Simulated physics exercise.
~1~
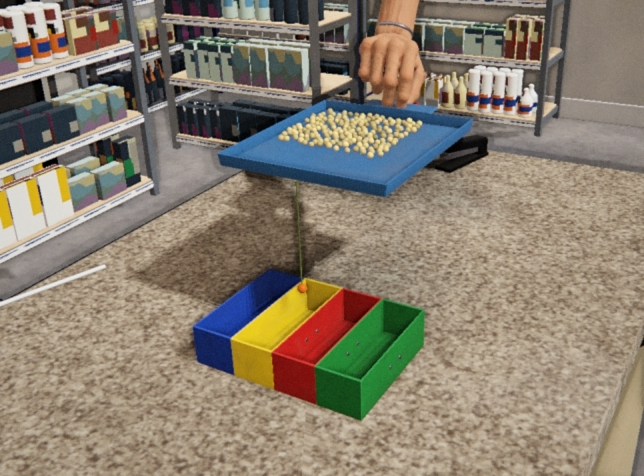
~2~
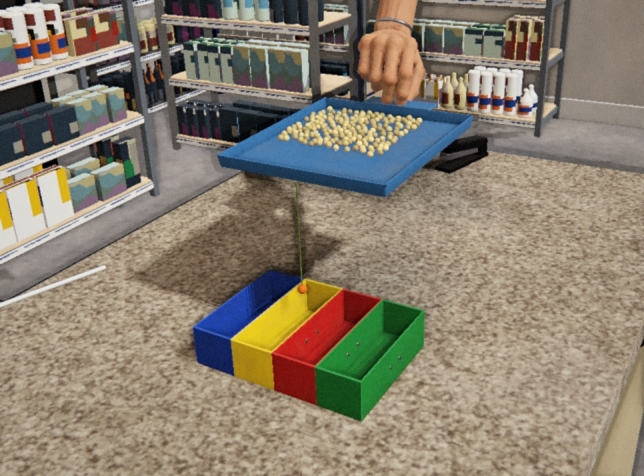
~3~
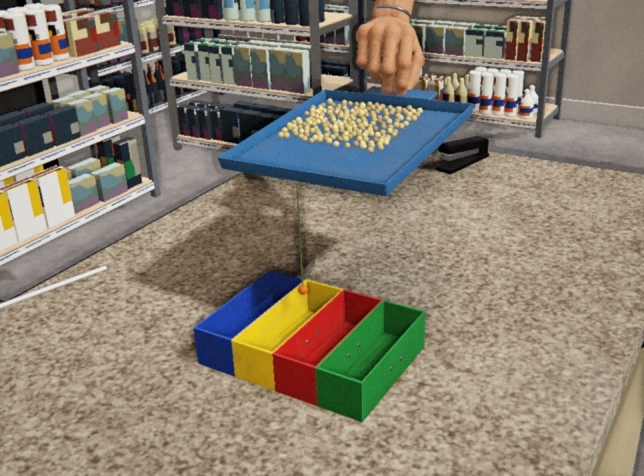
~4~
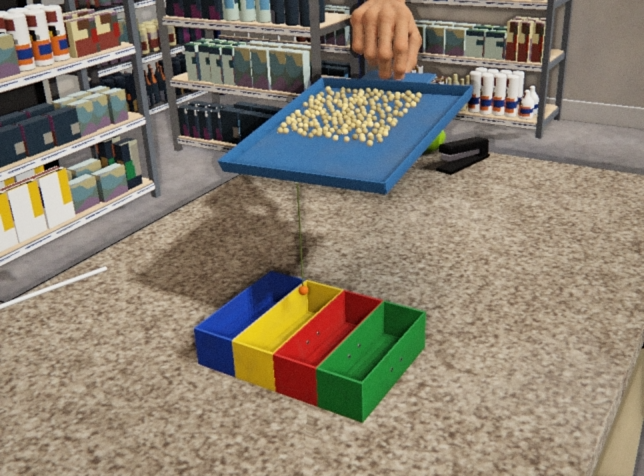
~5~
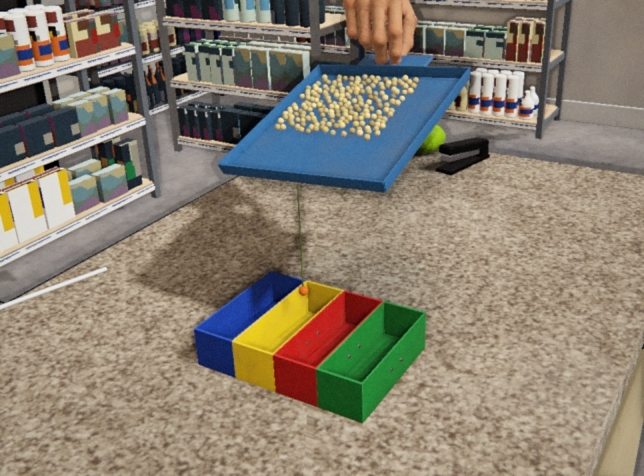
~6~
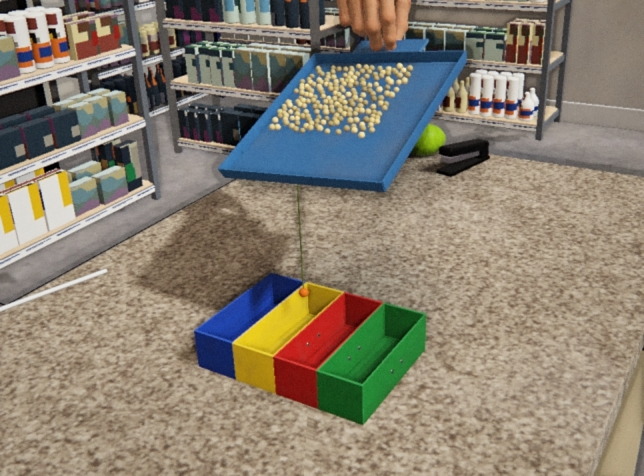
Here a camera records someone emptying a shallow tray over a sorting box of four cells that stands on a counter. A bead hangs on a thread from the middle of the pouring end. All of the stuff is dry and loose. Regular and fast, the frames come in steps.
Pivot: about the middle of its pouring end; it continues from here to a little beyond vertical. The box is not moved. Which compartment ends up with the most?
The blue one.
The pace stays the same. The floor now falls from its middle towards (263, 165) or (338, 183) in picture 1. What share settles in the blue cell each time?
Near 30 % and 0 %.
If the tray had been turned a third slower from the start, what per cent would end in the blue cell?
Estimate: Some 40 %.
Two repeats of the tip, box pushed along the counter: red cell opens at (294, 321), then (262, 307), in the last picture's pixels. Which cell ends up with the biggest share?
Blue, then the yellow cell.
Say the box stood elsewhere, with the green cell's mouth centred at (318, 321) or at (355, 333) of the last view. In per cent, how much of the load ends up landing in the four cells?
Result: 90 % and 60 %.
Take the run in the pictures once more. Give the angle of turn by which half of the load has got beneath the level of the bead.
Somewhere near 85°.
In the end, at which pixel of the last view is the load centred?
The centre settles at about (208, 345).
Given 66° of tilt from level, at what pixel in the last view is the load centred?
Somewhere about (243, 187).
Just after the last frame, tray tipped steeply; roughly half on the tray; about a tenth in the blue cell; just a few in the yellow cell; roughly a third falling or outside the box.
A moment on, tray tipped past a quarter turn; roughly a third on the tray; roughly a quarter in the blue cell; just a few in the yellow cell; just a few in the red cell; roughly half falling or outside the box.
Further on, tray tipped past a quarter turn; roughly a third in the blue cell; about a tenth in the yellow cell; just a few in the red cell; roughly two thirds falling or outside the box.
When it is over, tray tipped past a quarter turn; roughly a third in the blue cell; about a tenth in the yellow cell; just a few in the red cell; not one in the green cell; roughly two thirds outside the box.
